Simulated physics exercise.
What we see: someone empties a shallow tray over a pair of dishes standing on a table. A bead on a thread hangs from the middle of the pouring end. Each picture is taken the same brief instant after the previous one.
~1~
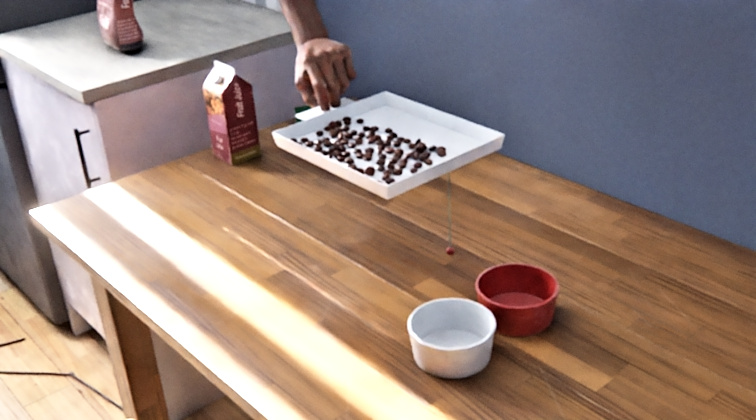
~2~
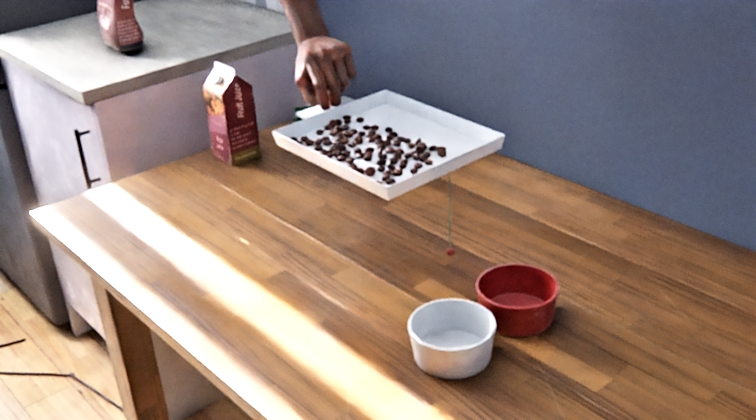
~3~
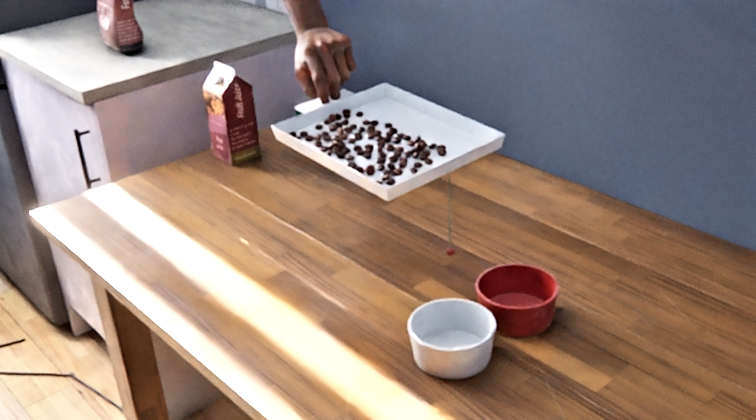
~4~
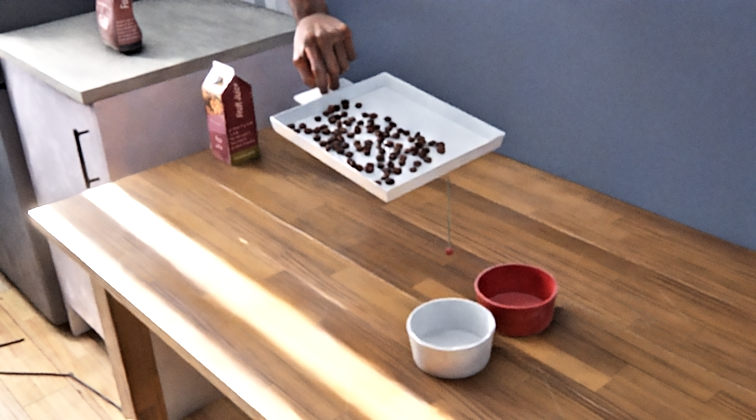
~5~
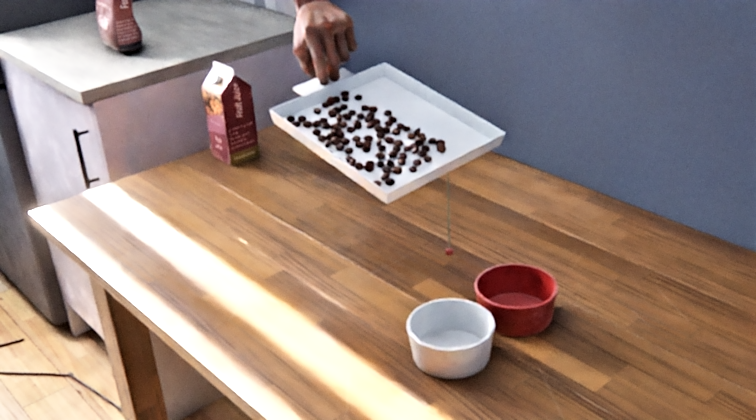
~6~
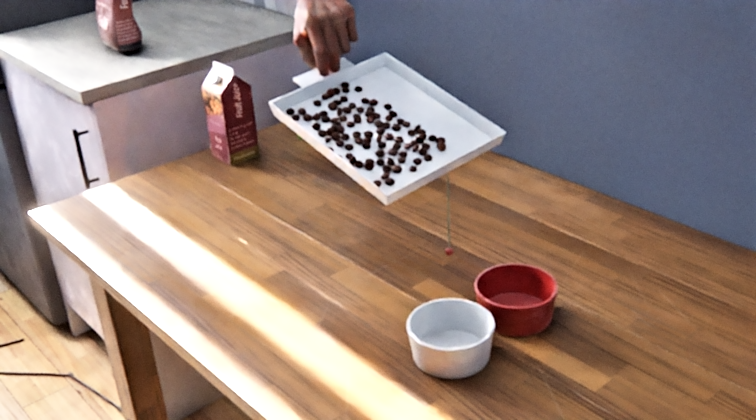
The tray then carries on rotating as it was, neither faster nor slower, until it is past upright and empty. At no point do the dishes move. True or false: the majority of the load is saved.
False.
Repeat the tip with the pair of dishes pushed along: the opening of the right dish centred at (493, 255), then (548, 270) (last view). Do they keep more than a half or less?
With the first shift the pair saves beyond half; with the second, less than a half.
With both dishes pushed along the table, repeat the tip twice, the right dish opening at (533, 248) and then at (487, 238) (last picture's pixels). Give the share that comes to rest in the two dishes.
Respectively 30 % and 20 %.
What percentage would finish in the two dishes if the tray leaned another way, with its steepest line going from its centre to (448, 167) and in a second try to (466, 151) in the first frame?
First case: 30 %; second case: 0 %.
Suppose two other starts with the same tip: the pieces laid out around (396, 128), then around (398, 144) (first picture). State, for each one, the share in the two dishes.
It would be about 20 per cent for the first and about 20 per cent for the second.
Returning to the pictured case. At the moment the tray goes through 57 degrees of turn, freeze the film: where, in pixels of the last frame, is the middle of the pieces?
Somewhere around pixel (400, 164) in the last picture.
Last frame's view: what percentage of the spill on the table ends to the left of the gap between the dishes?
That comes to about 100 per cent of the pieces.
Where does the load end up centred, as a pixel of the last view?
Near pixel (423, 326).
Just after the last frame, tray tipped steeply; every one on the tray.
A moment on, tray tipped right over; the larger part on the tray; about a tenth in the left dish; about a tenth outside both; just a few in the air.
Further on, tray tipped past a quarter turn; about a tenth in the left dish; just a few in the right dish; almost all outside both.
When it is over, tray tipped past a quarter turn; about a tenth in the left dish; just a few in the right dish; almost all outside both.
